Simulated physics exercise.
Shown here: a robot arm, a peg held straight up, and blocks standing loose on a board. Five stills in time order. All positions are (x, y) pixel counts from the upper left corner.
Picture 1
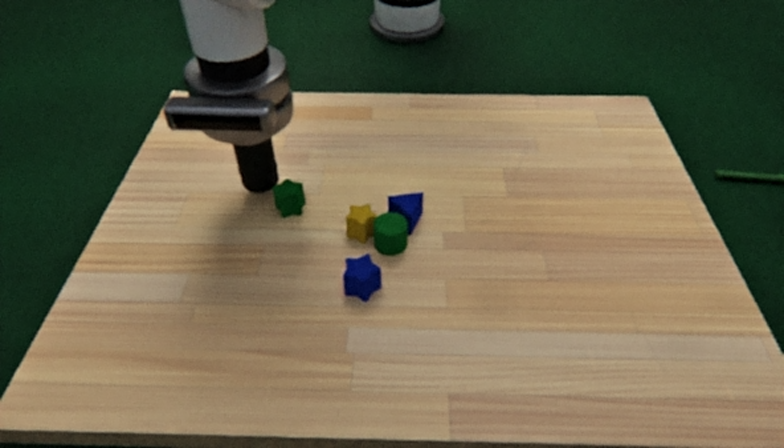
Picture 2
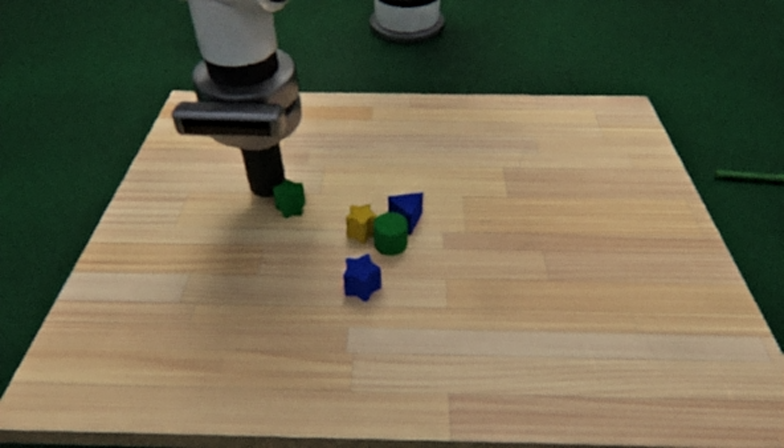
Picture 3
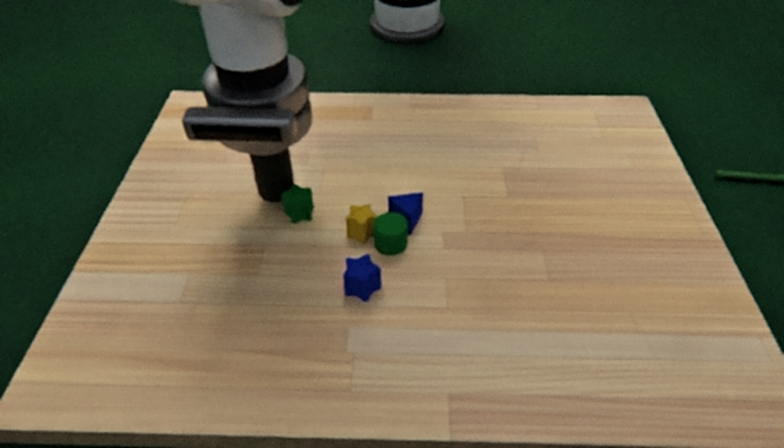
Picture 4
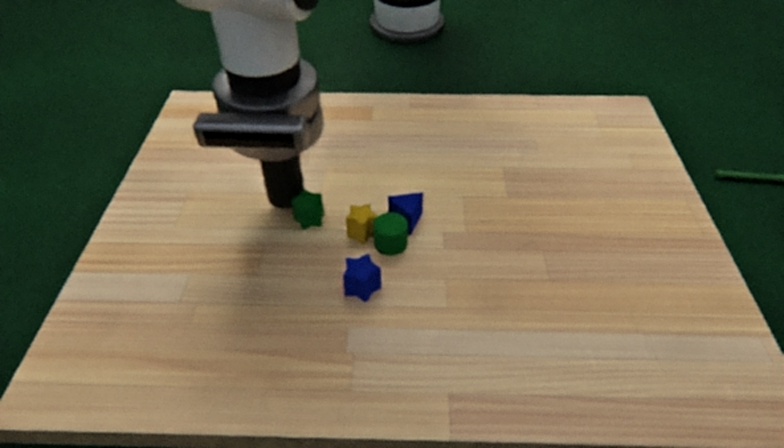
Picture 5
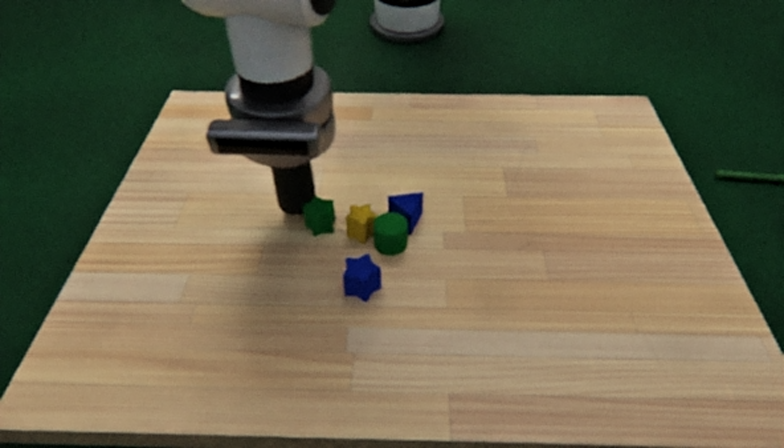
Robot arm with a black peg nudging a green star-shaped block a short way right across a wooden board, near other blocks.
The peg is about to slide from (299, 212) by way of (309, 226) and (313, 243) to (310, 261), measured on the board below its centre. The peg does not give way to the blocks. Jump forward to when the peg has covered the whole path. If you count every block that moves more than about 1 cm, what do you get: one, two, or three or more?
Expect one.
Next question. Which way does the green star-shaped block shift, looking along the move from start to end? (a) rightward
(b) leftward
It's b.
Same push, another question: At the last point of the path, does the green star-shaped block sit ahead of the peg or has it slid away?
I expect it to be beside or behind the peg.
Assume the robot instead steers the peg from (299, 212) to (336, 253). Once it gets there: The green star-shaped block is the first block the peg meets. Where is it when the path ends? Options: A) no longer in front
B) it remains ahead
B - it remains ahead.
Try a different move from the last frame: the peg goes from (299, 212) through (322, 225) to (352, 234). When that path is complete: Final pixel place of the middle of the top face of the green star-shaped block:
My best guess is (374, 229).
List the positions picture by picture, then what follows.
Lower end of the peg at (261, 182), tops of blocks, green star-shaped block at (288, 188), blue star-shaped block at (361, 267), yellow star-shaped block at (361, 213), in the first picture.
Peg at (268, 186), blocks as before, in the second picture.
Peg at (277, 191), green star-shaped block at (297, 193), in the third picture.
Peg at (287, 197), green star-shaped block at (307, 199), in the fourth picture.
Peg at (298, 203), green star-shaped block at (319, 206), blue star-shaped block at (361, 267), yellow star-shaped block at (361, 213), in the fifth picture.
The first path, step by step. Halfway along, peg at (310, 225); green star-shaped block at (337, 225); yellow star-shaped block at (363, 214), turned 15° anticlockwise.
At the end, peg at (309, 251); green star-shaped block at (343, 233), turned 40° anticlockwise; blue star-shaped block not moved; yellow star-shaped block at (364, 216), turned 30° anticlockwise.
